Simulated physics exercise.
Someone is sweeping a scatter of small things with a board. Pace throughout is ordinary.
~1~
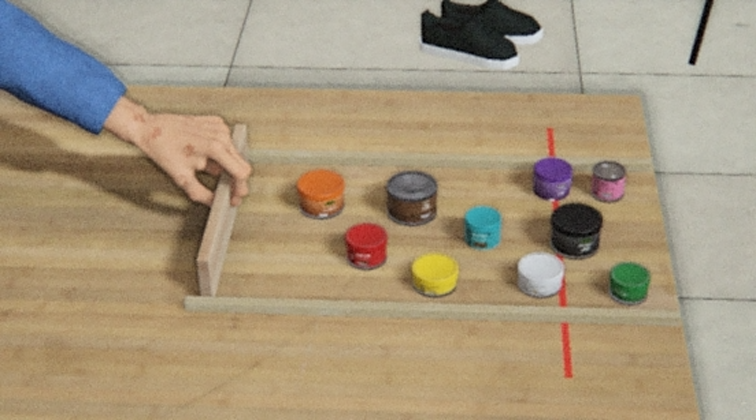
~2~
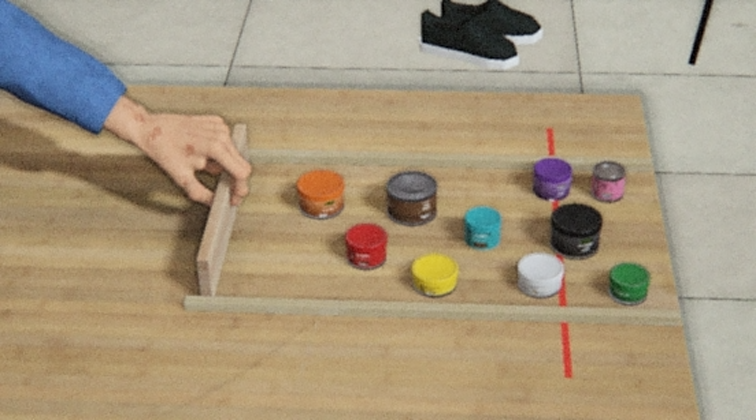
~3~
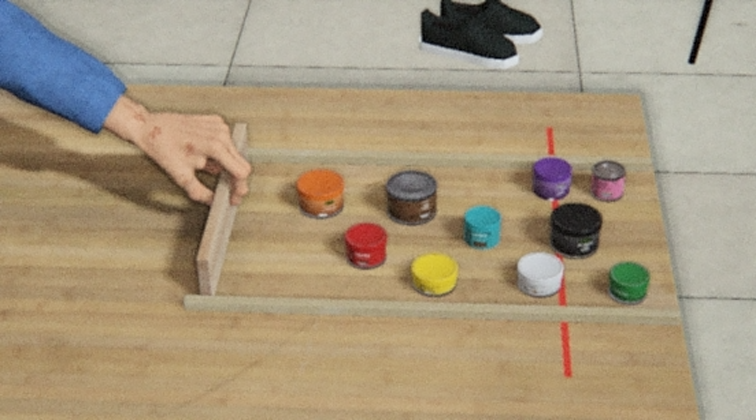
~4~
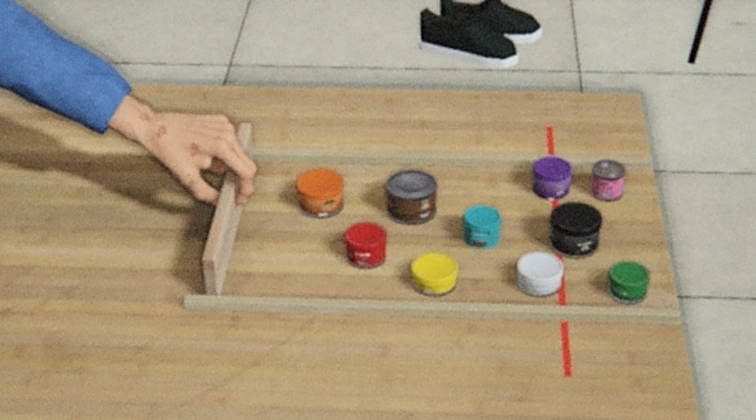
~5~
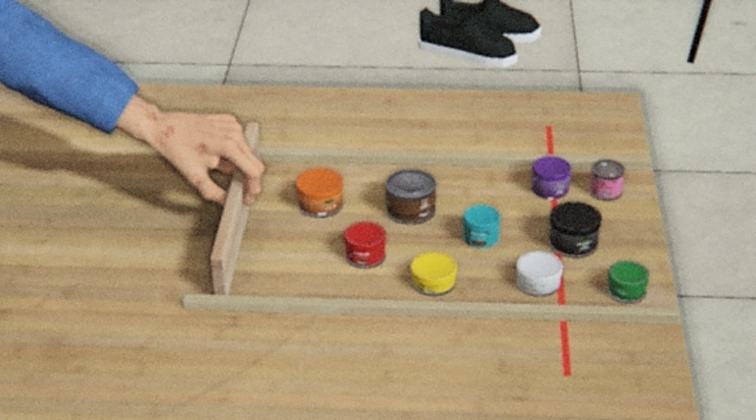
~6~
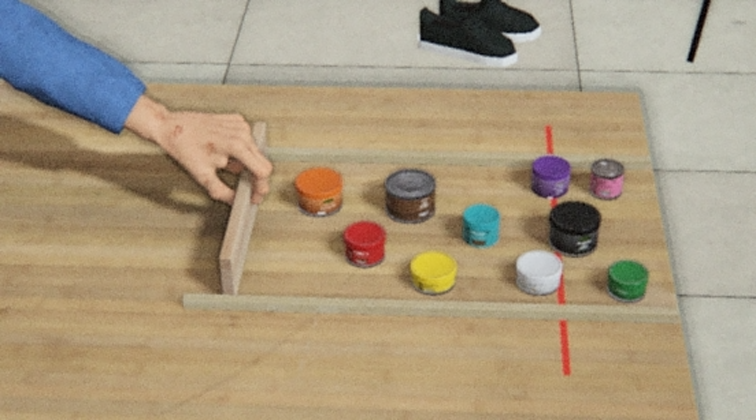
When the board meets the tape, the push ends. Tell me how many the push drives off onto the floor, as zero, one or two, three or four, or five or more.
From what happens, the ones that come off the end make zero in total.
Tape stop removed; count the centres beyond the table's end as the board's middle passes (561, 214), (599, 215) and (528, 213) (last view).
Counts by place: 0 / 1 / 0.
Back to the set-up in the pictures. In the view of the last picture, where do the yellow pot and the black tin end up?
In the last picture the yellow pot sits around (583, 280) and the black tin around (617, 233).
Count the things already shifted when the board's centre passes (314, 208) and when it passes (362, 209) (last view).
At the first spot the count is 1, and at the second it is 3.
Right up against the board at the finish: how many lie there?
5 are in contact with it.
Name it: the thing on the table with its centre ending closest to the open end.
Looks like the green tin to me.
Early on, none off yet; green tin at rest near (628, 281); pink tin at rest near (607, 179); black tin at rest near (574, 229).
Finally, the number that fall off is zero.
